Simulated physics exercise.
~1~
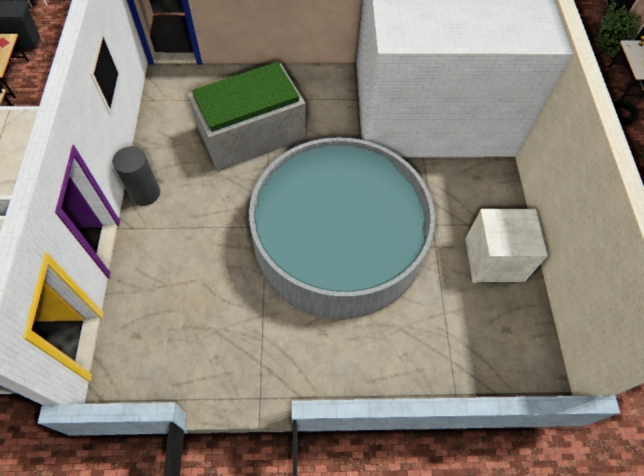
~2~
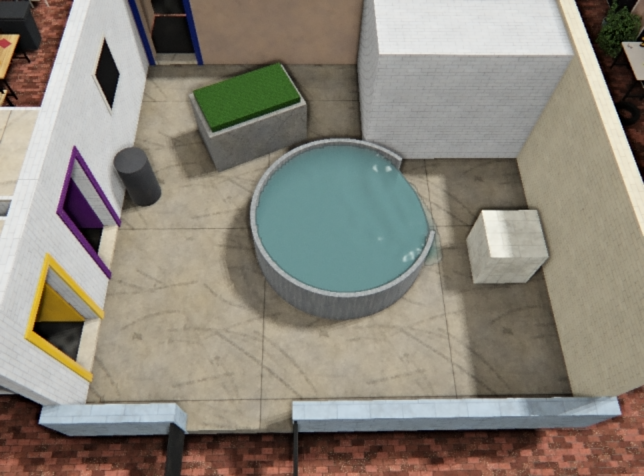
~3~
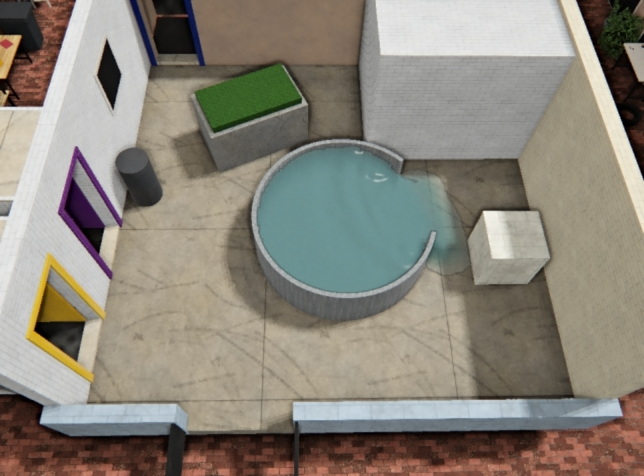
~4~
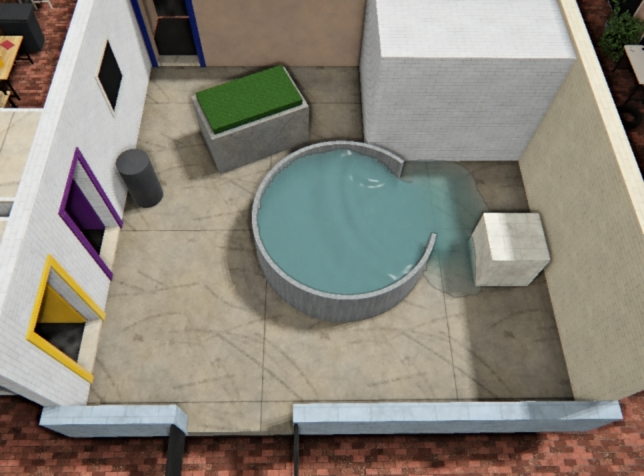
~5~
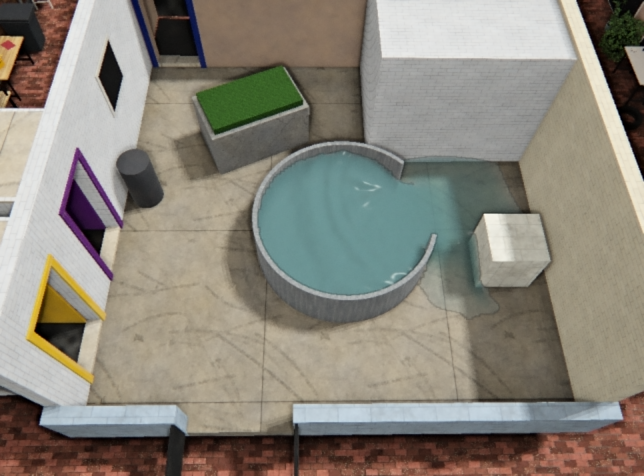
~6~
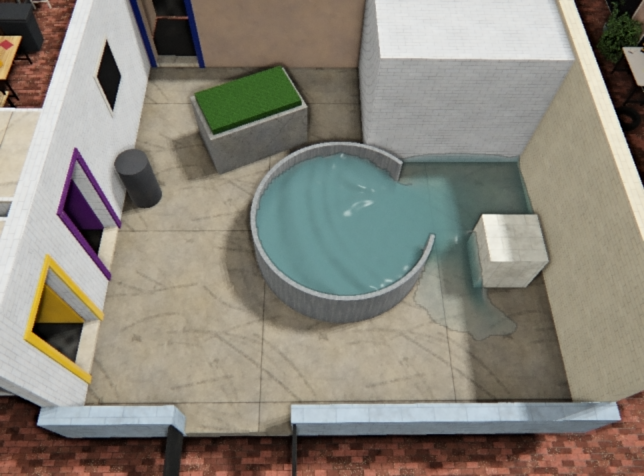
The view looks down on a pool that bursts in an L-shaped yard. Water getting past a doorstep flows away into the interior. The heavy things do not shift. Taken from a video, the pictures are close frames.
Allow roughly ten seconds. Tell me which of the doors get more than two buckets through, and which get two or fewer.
In order: Blue door: Two buckets at most; purple door: Over two buckets; yellow door: Over two buckets.
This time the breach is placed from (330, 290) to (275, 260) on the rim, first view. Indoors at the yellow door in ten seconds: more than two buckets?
After that, yellow door tops the limit.
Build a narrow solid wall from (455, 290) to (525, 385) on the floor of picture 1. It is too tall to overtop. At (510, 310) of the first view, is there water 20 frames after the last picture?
There: Covered.
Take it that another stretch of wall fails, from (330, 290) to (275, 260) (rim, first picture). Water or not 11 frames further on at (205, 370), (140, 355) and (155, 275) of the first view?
Respectively: Drenched, drenched and parched.
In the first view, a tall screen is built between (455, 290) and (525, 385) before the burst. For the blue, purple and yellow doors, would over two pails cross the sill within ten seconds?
The blue door falls short, the purple door exceeds it, the yellow door exceeds it.
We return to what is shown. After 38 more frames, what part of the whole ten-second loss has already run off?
Working it through, I arrive at 25 per cent.
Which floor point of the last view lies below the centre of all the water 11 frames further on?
My reading is close to (405, 236).
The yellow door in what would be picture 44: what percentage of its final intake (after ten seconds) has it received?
Around 20 in a hundred.
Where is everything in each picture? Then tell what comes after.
The first frame shows still water in the pool at (342, 213).
In the second frame, the front is at (425, 263), out from the gap at (418, 211).
In the third frame, water pours out at (419, 214) and has run to (461, 266).
In the fourth frame, water pours out at (419, 217) and has run to (476, 291).
In the fifth frame, the front is at (492, 162), out from the gap at (419, 218).
In the sixth frame, the front is at (514, 163), out from the gap at (417, 218).
A moment on, water covers 25 % of the floor; the blue door not reached, the purple door not reached, the yellow door not reached.
Next, water covers 35 % of the floor; the blue door not reached, the purple door not reached, the yellow door not reached.
Then, water covers 45 % of the floor; the blue door not reached, the purple door not reached, the yellow door not reached.
Later, water covers 90 % of the floor; the blue door wet at the sill, nothing in, the purple door over two buckets in, the yellow door over two buckets in.
In the end, water covers 95 % of the floor; the blue door wet at the sill, nothing in, the purple door far over two buckets in, the yellow door far over two buckets in.
